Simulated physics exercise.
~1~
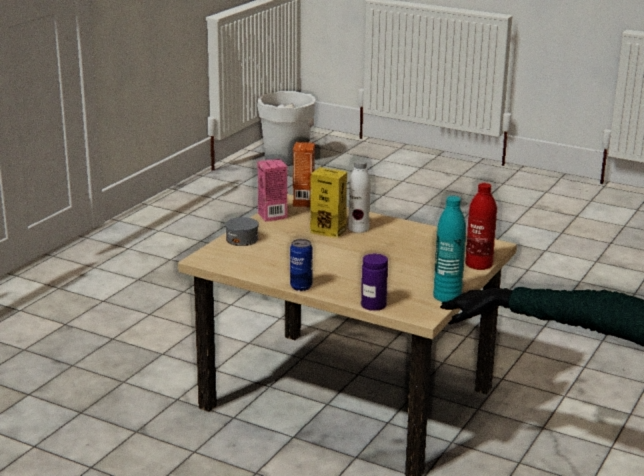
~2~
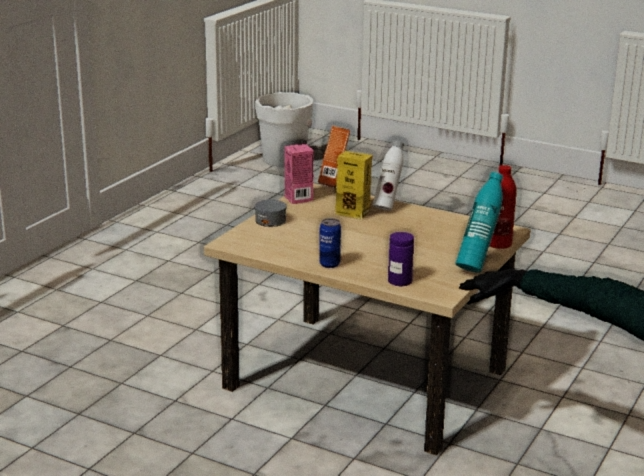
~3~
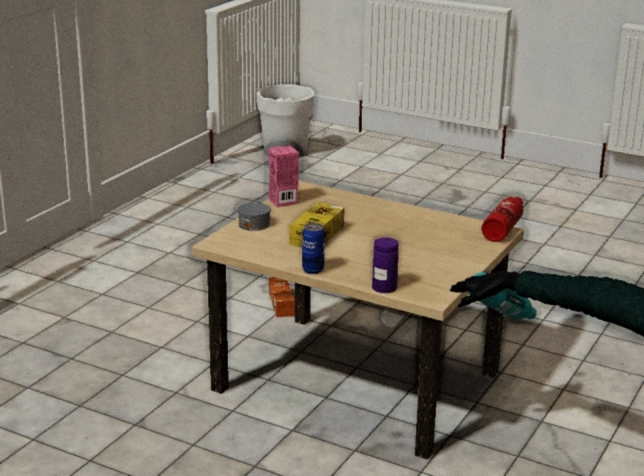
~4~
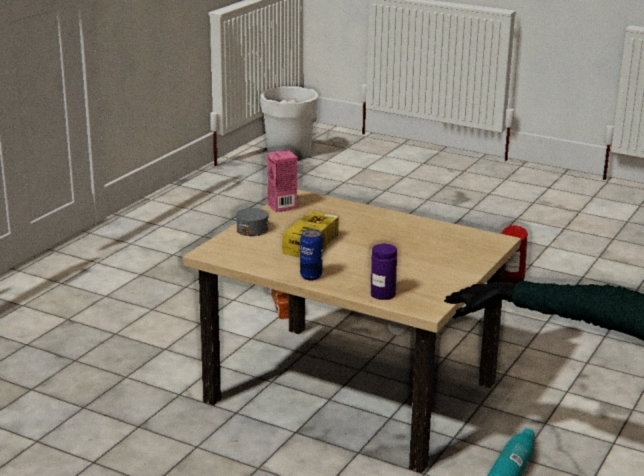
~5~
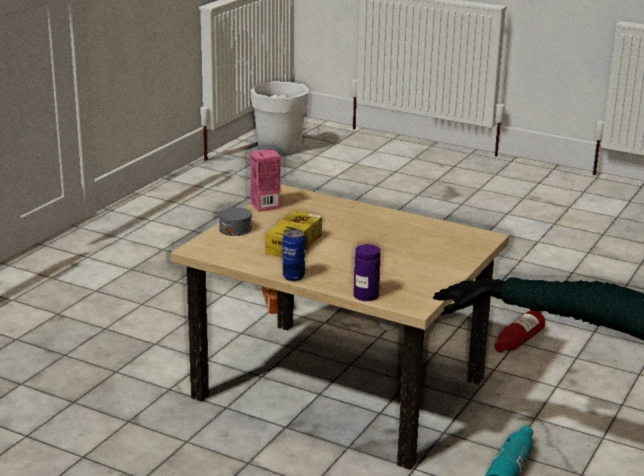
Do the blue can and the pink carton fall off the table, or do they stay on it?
Both stay on the table, and they are still standing there at the end.
